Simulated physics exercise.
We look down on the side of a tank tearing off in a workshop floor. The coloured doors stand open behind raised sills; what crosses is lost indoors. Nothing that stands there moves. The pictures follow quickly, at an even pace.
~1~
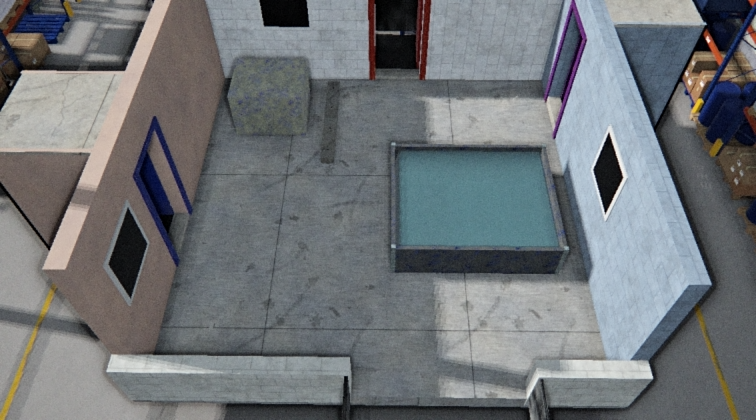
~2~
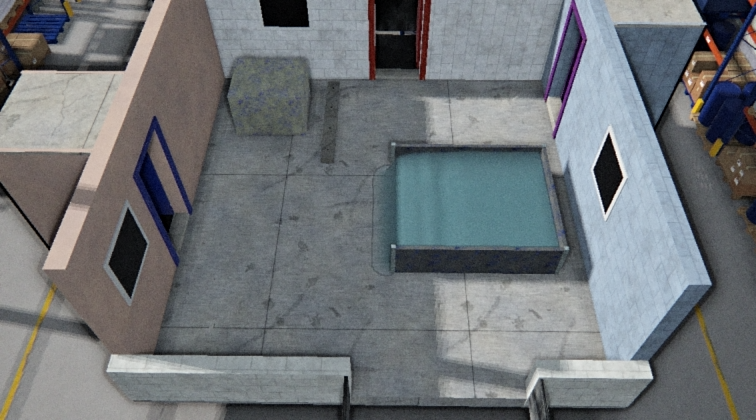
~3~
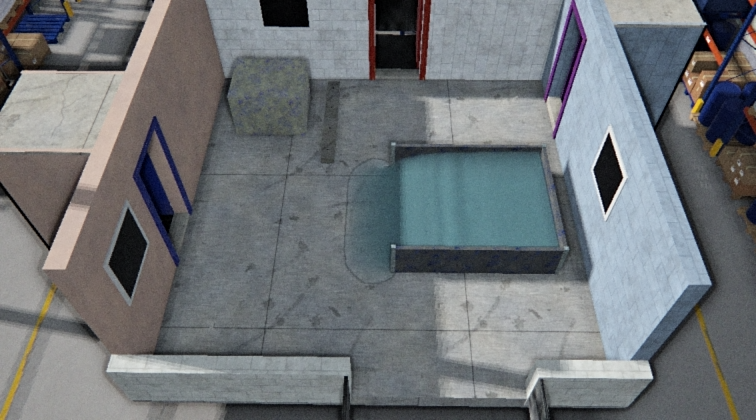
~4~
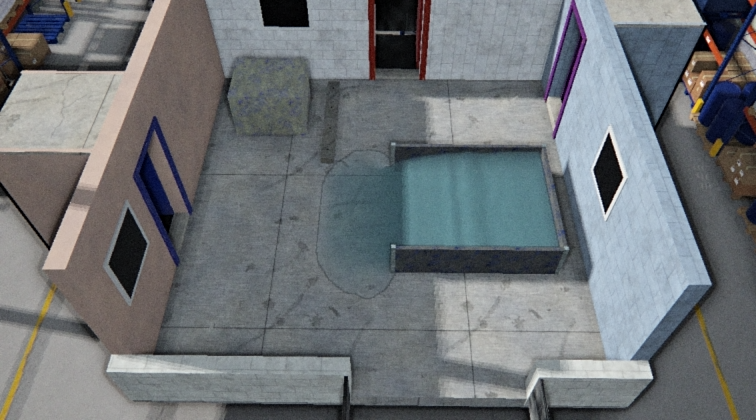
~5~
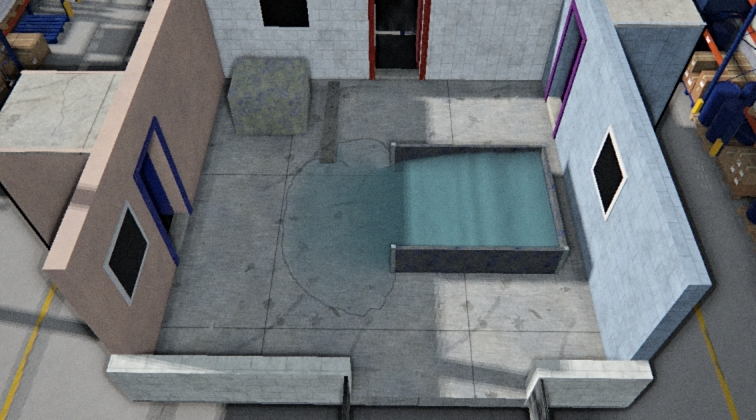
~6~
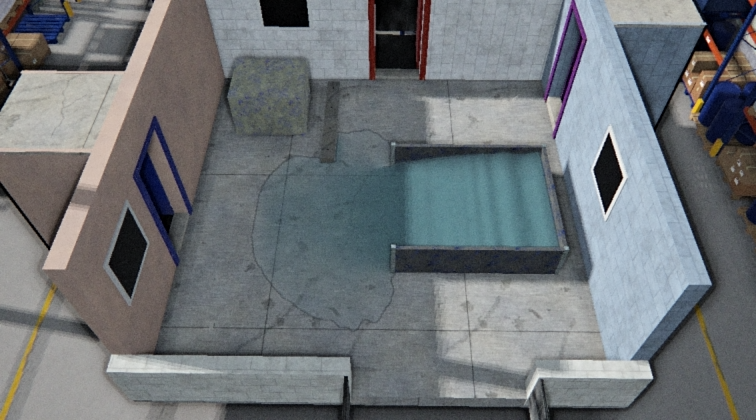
Water pours out the left side of a tank and spreads across the grey floor.
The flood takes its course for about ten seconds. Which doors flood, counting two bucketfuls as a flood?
One by one: The purple door stays under that; the blue door takes more than that; the red door stays under that.
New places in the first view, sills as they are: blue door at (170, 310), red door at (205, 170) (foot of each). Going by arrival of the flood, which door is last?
It is the one in purple.
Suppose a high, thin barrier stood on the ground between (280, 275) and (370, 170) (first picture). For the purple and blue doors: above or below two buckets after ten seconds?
Then: The purple door takes less; the blue door takes less.
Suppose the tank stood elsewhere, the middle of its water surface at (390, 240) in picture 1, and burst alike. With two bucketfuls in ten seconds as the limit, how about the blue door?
One by one: The blue door passes that mark.
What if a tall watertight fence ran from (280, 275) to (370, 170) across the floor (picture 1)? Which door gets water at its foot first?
The red-painted one.
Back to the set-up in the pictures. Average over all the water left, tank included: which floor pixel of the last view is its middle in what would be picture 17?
Close to (355, 216).
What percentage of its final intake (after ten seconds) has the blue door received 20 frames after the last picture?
Some 70 per cent.
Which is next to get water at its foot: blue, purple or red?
First comes the blue-painted one.
A moment on, water covers 35 % of the floor; the purple door not reached, the blue door under two buckets in, the red door not reached.
Next, water covers 50 % of the floor; the purple door not reached, the blue door far over two buckets in, the red door not reached.
Then, water covers 55 % of the floor; the purple door not reached, the blue door far over two buckets in, the red door wet at the sill, nothing in.
Later, water covers 80 % of the floor; the purple door wet at the sill, nothing in, the blue door far over two buckets in, the red door under two buckets in.
In the end, water covers 95 % of the floor; the purple door wet at the sill, nothing in, the blue door far over two buckets in, the red door under two buckets in.
